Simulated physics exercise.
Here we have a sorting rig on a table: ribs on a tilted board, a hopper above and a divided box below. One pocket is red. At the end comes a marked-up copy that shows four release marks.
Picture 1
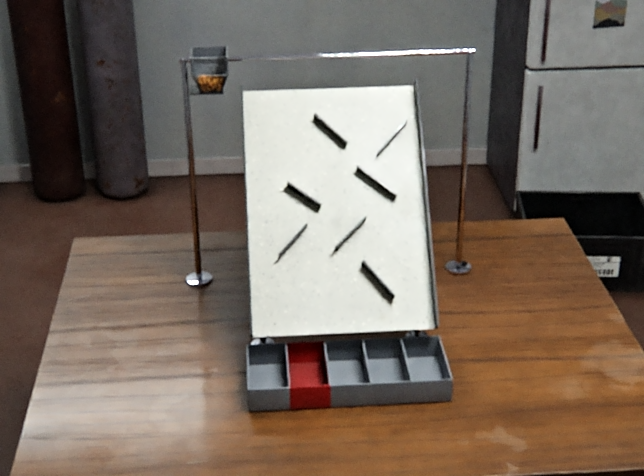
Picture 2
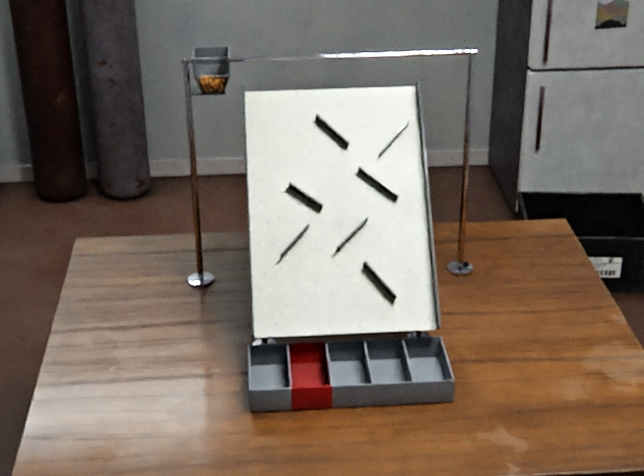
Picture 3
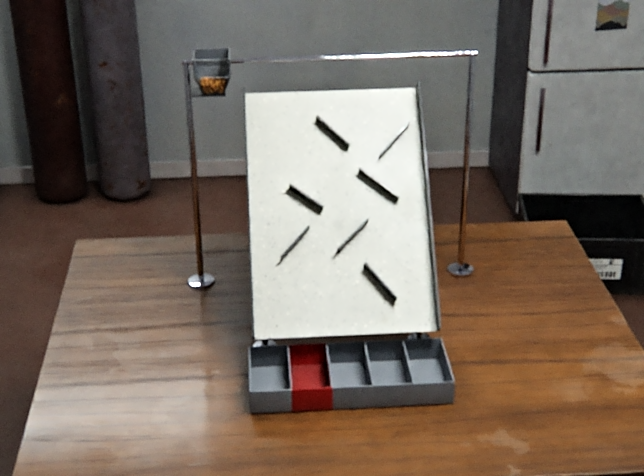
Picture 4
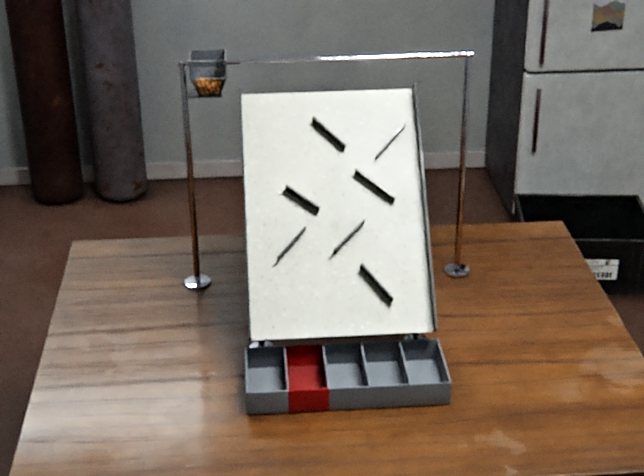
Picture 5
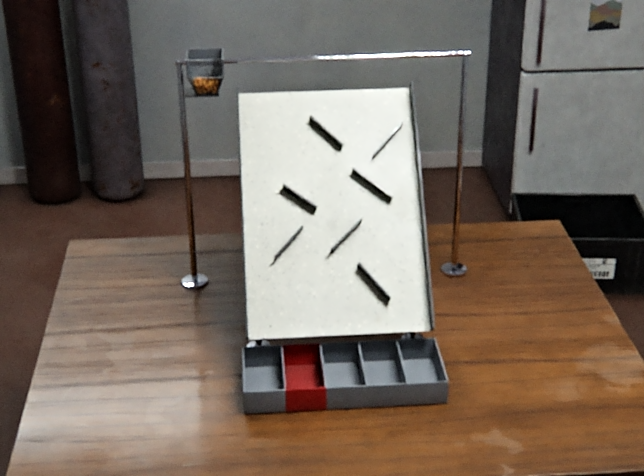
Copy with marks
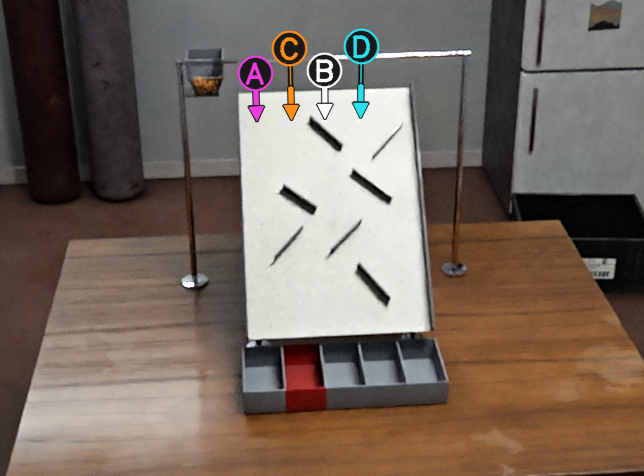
Only the camera moves, drifting very slightly and shifting the whole view a touch, while the small hopper of golden-brown pieces, high at left on a metal frame, stays still. Seen from the front and slightly above, a wooden table stands in a room with grey cylinders and a pale cabinet behind. Dark ribs cross a tilted white board above a grey five-pocket box, its second pocket from left red.
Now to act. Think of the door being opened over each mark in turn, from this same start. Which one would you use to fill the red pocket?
Mark C does it best.
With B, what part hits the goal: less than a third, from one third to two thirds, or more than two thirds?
Less than a third.
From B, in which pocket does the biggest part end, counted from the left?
The fifth.
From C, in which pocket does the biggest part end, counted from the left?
It is the second one.
On the marked copy, mark A meets the board at (256, 115); mark B meets the board at (324, 113); mark C meets the board at (291, 114); mark D meets the board at (360, 112).
Choosing A, a small part in the red pocket, most in other pockets, a small part outside the box.
Choosing B, none in the red pocket, nearly all in other pockets, a small part outside the box.
Choosing C, about two thirds in the red pocket, about a third in other pockets.
Choosing D, a small part in the red pocket, most in other pockets, a stray few outside the box.
